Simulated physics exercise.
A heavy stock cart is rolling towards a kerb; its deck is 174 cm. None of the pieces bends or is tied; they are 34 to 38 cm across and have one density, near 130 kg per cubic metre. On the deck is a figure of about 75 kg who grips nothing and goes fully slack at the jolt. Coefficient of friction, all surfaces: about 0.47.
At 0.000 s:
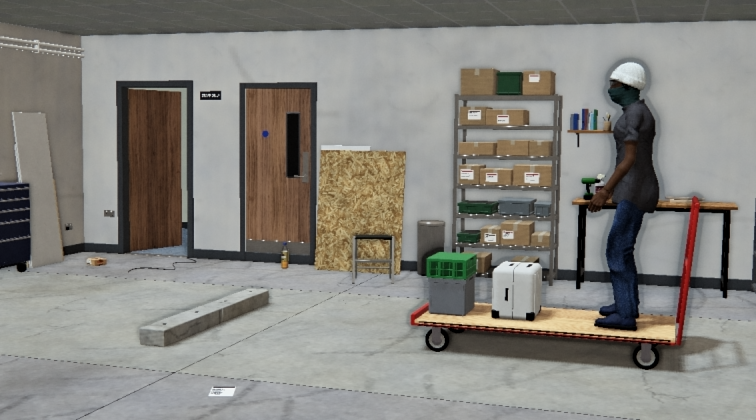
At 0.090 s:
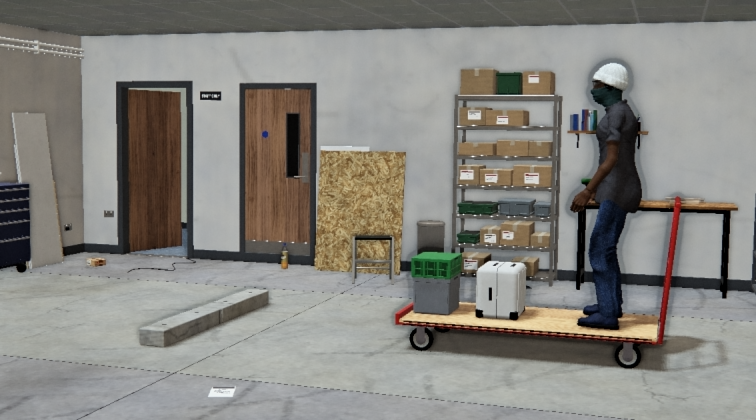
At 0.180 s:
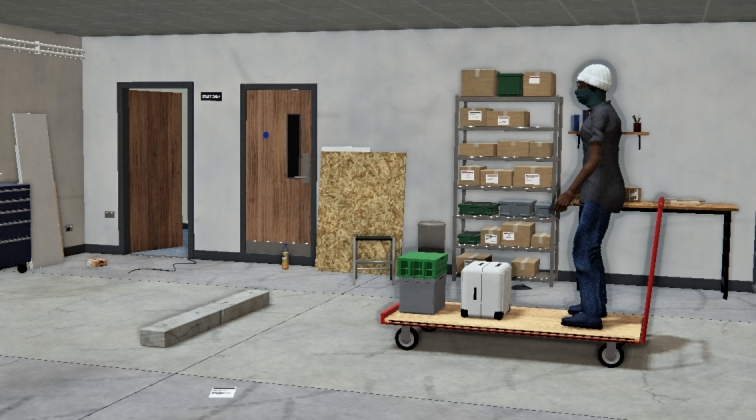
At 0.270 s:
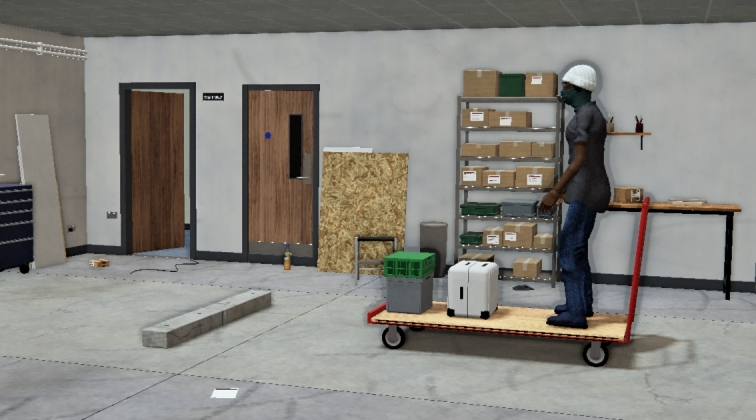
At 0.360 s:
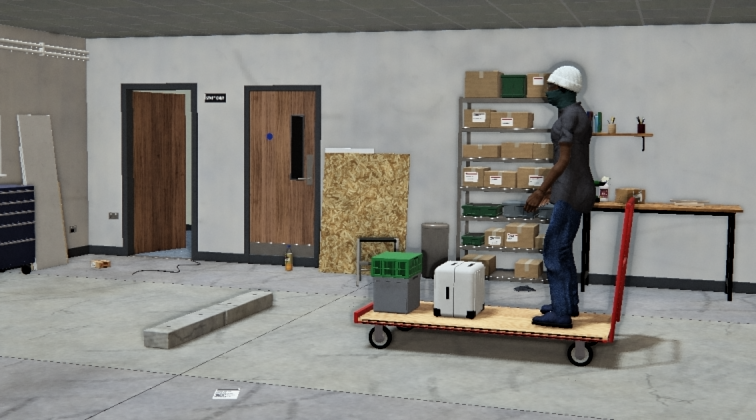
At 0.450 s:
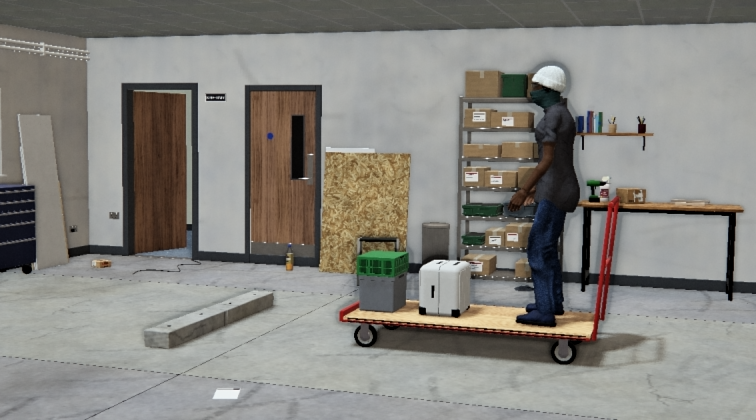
A person in a white hard hat rides a loaded flatbed cart leftward across the floor.
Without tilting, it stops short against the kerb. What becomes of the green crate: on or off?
The green crate goes over the front rim at this speed.
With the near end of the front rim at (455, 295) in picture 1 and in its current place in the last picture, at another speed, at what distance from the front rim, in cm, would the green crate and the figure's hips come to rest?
Rest positions: Green 30 cm past rim; hips 110 cm behind rim.
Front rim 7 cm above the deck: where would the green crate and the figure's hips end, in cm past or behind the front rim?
Rest positions from the front rim: Green 30 cm past; hips 110 cm behind.
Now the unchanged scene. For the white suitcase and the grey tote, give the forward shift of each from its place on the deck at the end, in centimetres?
Approximate forward shift in cm: White near 15, grey near 5.
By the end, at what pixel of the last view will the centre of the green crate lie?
(183, 313).
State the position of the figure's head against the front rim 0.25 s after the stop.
At that moment it sits around 110 cm behind the rim.
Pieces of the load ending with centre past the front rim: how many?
1.
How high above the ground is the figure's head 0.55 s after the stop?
The head is roughly 90 cm up.
The wheels strike at 1.39 s.
After 1.94 s the green crate is 12 cm past the rim, tilted 110°, near (205, 289) in the last picture's view.
After 2.39 s the green crate is 31 cm past the rim, tilted 180°, near (183, 313) in the last picture's view.
When all is still (2.7 s), past the rim, green crate; behind it, white suitcase, grey tote and the figure's hips.
